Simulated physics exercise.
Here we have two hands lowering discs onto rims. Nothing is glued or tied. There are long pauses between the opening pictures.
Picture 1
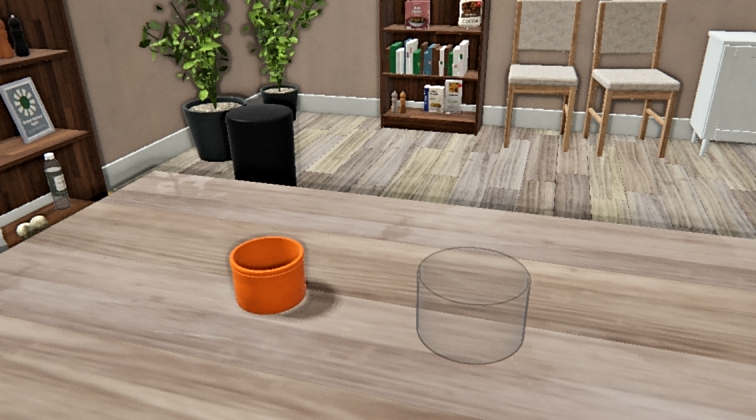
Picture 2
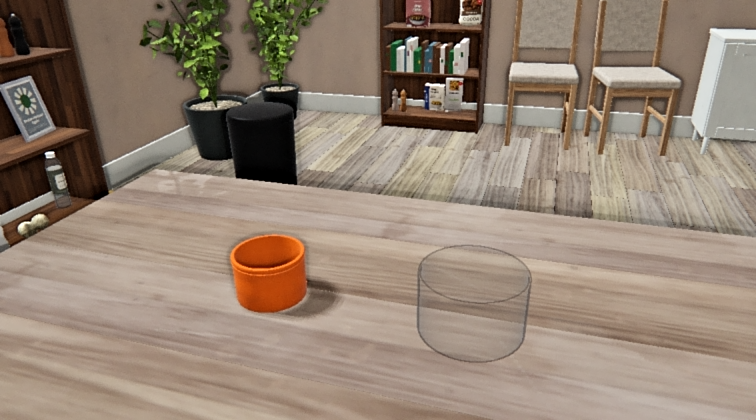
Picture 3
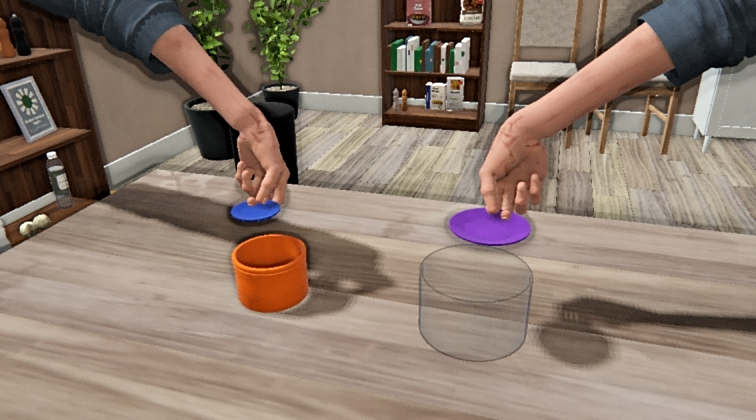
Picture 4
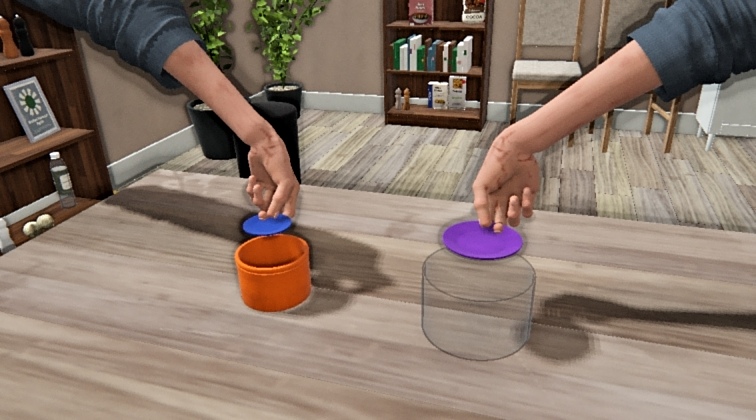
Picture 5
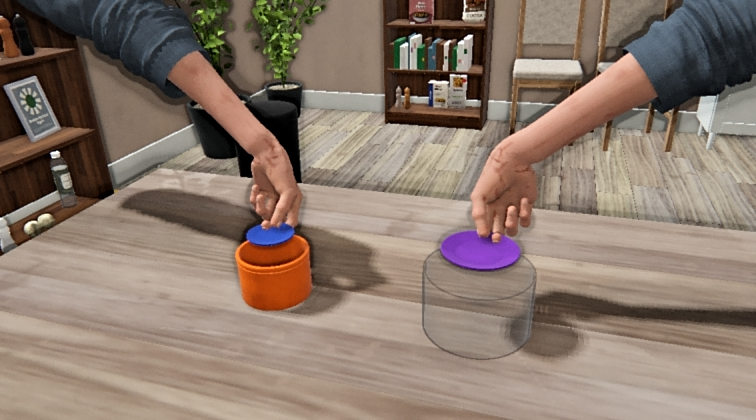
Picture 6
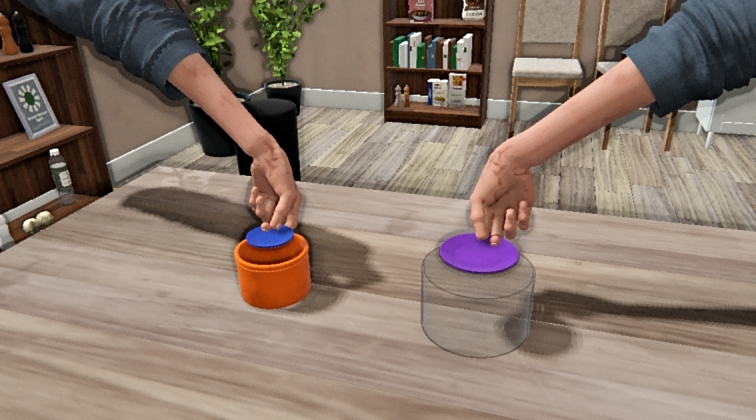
Nothing moves at first around an open orange jar on the left and a clear glass on the right, standing on a wooden table. Two hands then appear, holding a small blue disc and a larger purple disc above them. The hands lower the discs to the rims, fingers still touching both.
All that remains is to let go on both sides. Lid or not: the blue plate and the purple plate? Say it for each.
As it turns out, the blue plate slips past the rim, the purple plate slips past the rim.
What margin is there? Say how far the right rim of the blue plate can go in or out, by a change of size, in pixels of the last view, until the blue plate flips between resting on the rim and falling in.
Roughly 8 pixels right.
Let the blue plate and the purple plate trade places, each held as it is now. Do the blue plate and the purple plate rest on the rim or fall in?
The blue plate drops inside, the purple plate sits on the rim.
Then, 0.12 s after the last picture, blue plate moved a little near (272, 255); purple plate moved a little near (477, 275).
Then, 0.18 s after the last picture, blue plate down below near (276, 285); purple plate falling near (475, 314).
At rest, the blue plate falls in, near (276, 284); the purple plate falls in, near (474, 317).
